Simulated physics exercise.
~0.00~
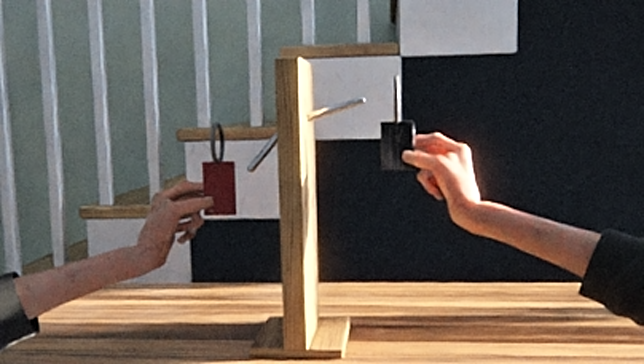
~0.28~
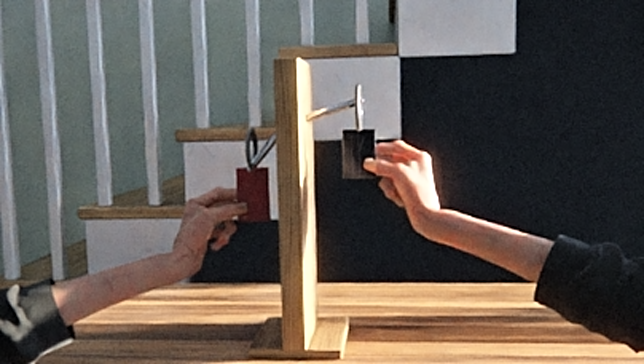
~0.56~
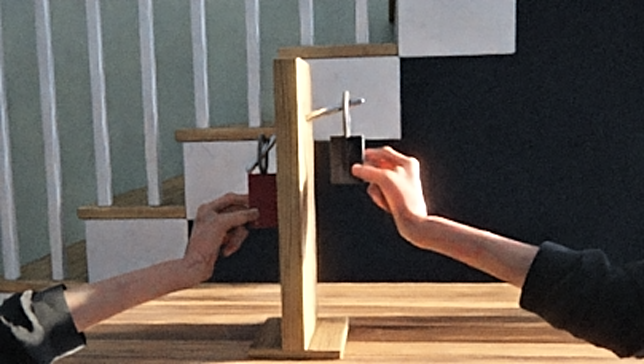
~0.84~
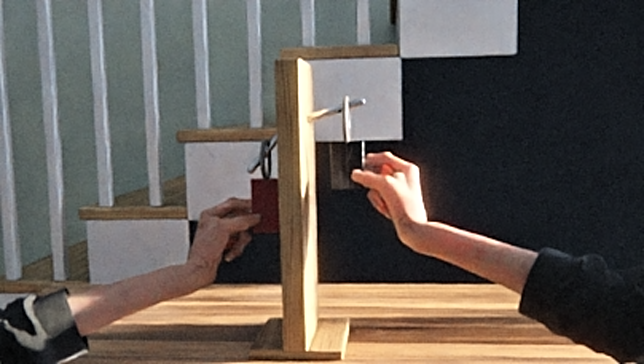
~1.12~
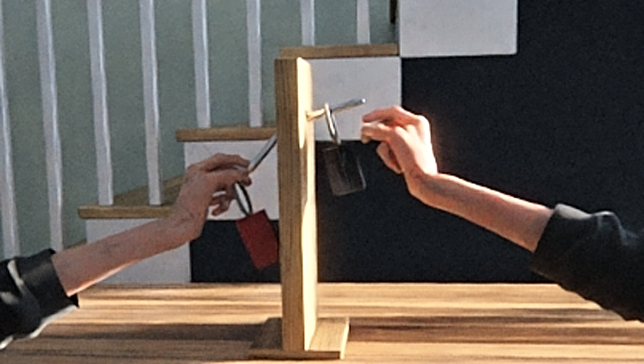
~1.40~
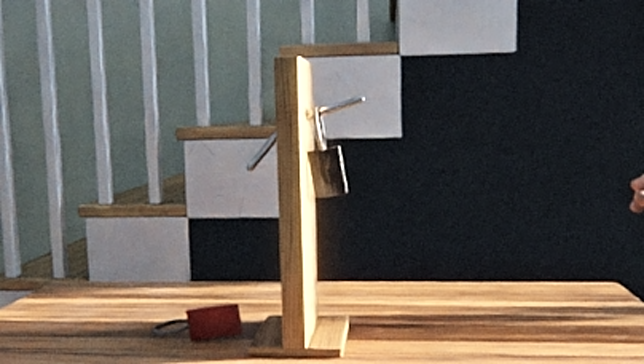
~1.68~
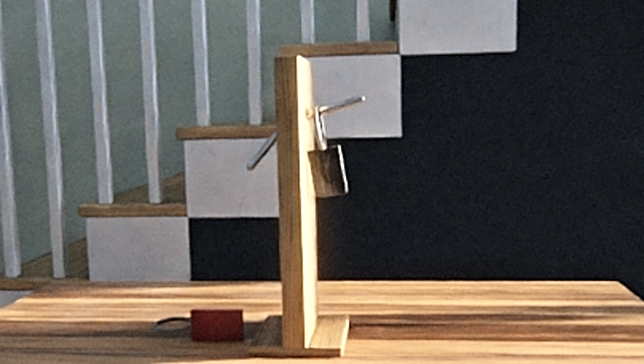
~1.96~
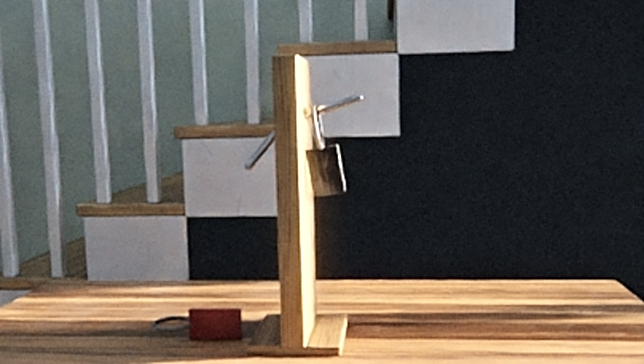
Two hands brought a red tag and a black tag, each with a ring, toward the pegs on a wooden post and let go; the red one dropped to the table on the left, while the black one stayed hanging on the right.
